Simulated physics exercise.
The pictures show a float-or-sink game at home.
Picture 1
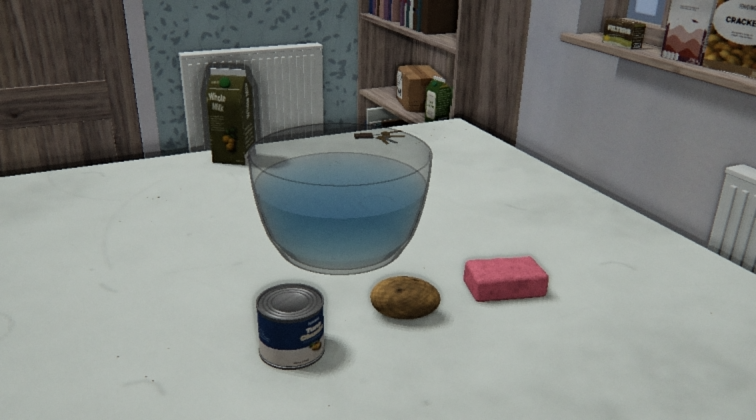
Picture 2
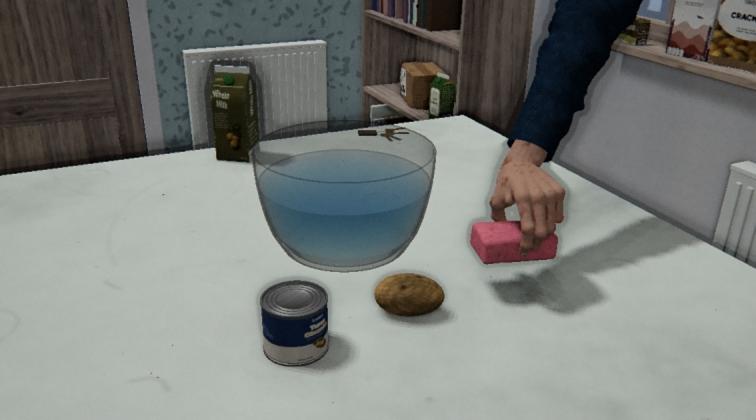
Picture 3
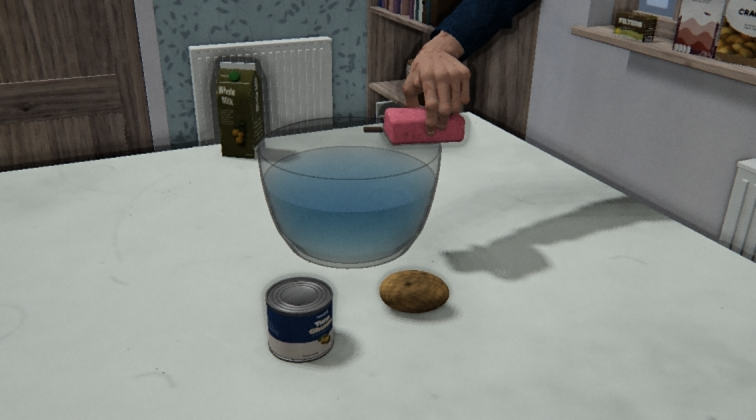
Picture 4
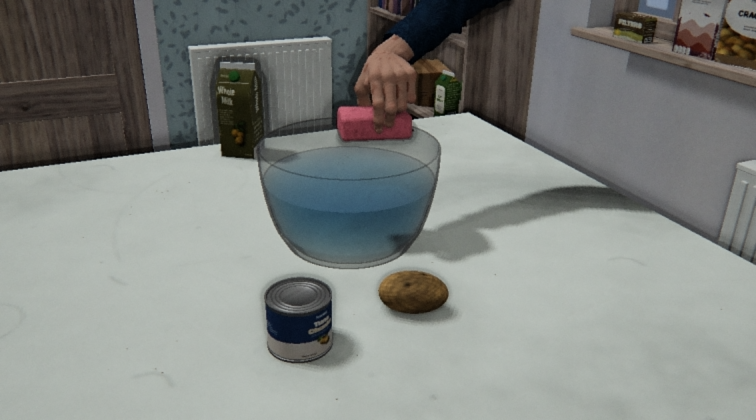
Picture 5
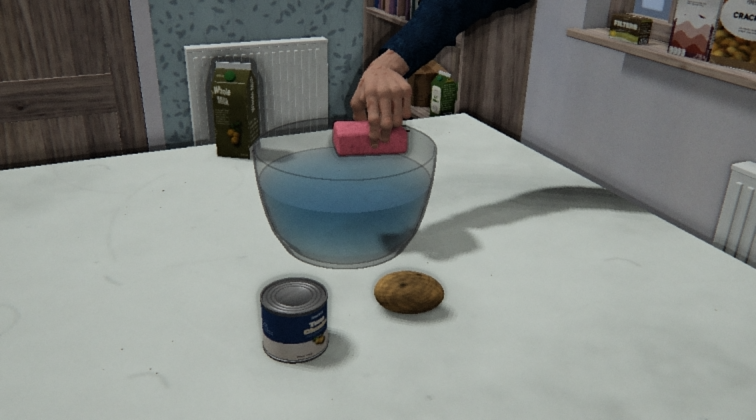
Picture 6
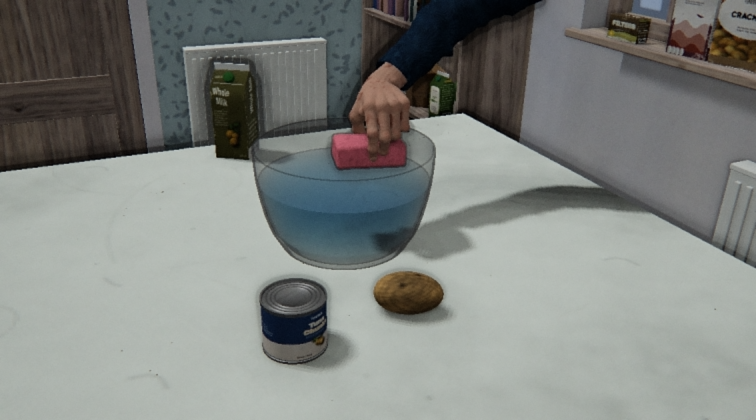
On a pale tabletop, a hand picked up the pink sponge at the right of a tin and a potato, carried it over a clear tub of water, and lowered it to just above the surface.
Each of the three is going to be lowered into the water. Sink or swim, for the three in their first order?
Well, from the left it falls to the base, then falls to the base, then remains up.
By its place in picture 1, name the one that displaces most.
My pick is the leftmost of the three.
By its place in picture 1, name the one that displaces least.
I'd pick the piece on the far right.
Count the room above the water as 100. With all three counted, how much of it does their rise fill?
That comes out at around 20 percent.
Soon after, the sponge floats.
Later, the potato goes to the bottom.
In the end, the tin of food goes to the bottom; afloat, sponge.
